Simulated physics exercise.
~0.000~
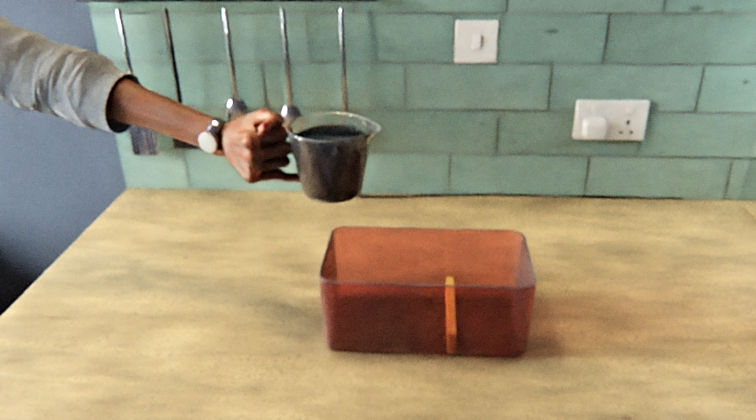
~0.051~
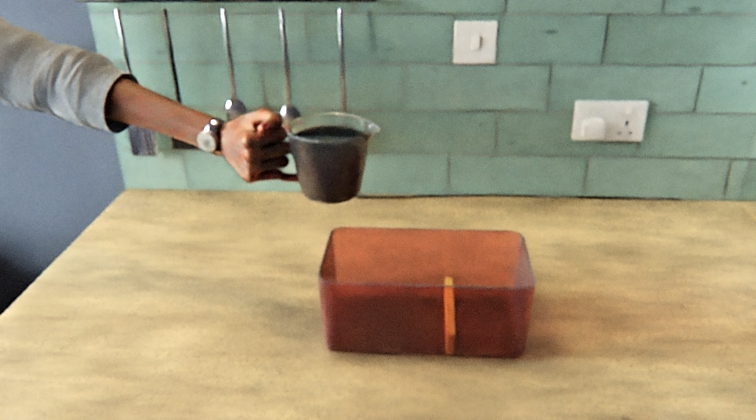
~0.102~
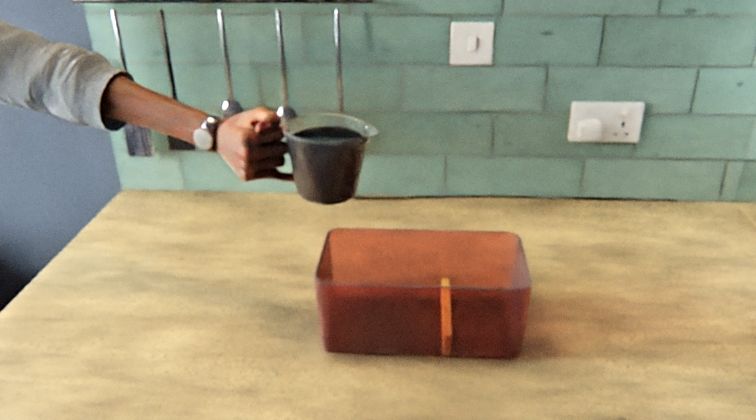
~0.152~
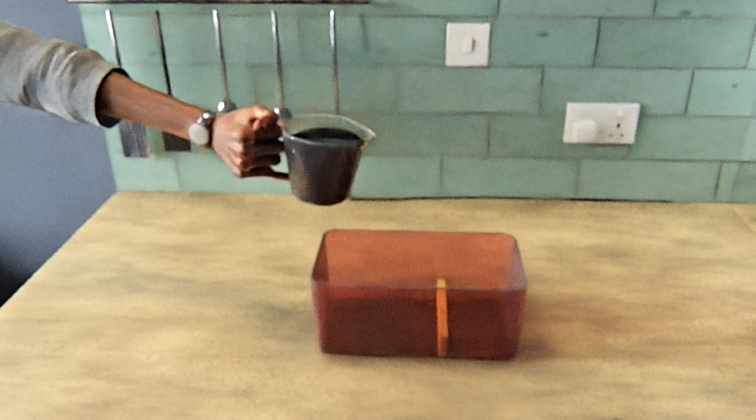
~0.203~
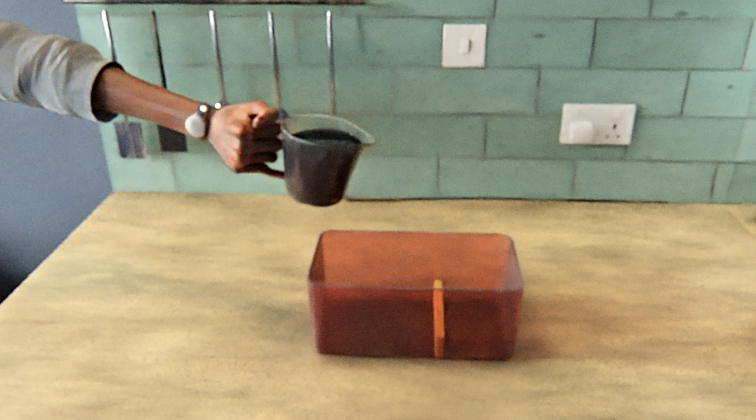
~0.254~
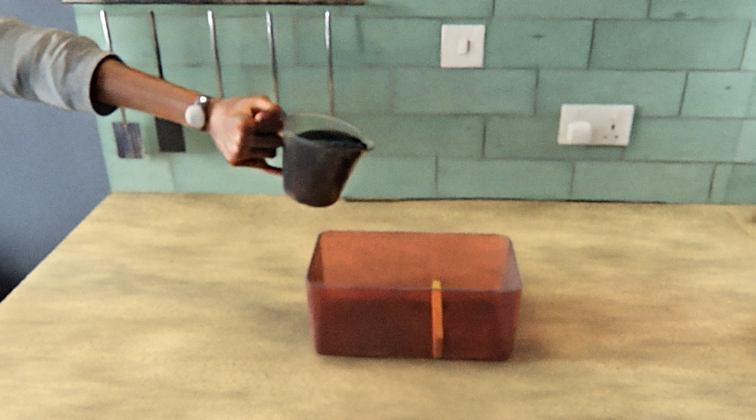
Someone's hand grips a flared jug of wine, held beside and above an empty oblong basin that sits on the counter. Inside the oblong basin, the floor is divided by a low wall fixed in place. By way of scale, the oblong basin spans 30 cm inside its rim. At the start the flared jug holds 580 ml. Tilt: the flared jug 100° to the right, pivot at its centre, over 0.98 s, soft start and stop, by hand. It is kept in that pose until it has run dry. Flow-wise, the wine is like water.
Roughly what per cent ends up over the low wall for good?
About 8 in every hundred.
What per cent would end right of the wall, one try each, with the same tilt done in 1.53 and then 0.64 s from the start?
5 in a hundred, followed by 10 in a hundred.
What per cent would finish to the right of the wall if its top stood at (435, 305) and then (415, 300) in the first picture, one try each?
It comes to 40 per cent, and then 75 per cent.
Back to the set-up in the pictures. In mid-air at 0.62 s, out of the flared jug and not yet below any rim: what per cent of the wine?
Near 26 per cent at that moment.
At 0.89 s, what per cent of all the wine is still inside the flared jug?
Near 12 percent, more or less.
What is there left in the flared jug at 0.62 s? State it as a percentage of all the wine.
Some 64 per cent.
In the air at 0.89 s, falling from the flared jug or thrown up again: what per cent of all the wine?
16 per cent or so.
After 0.62 s the tilt is 71° and 63 per cent is still to pour, 11 is left of the wall and 0 right of it.
After 0.89 s the tilt is 98° and 13 per cent is still to pour, 69 is left of the wall and 2 right of it.
After 1.17 s the tilt is 100° and 0 per cent is still to pour, 89 is left of the wall and 6 right of it.
After 1.48 s the tilt is 100° and 0 per cent is still to pour, 89 is left of the wall and 8 right of it.
In the end 89 per cent lies left of the wall, 8 right of it and 3 outside.
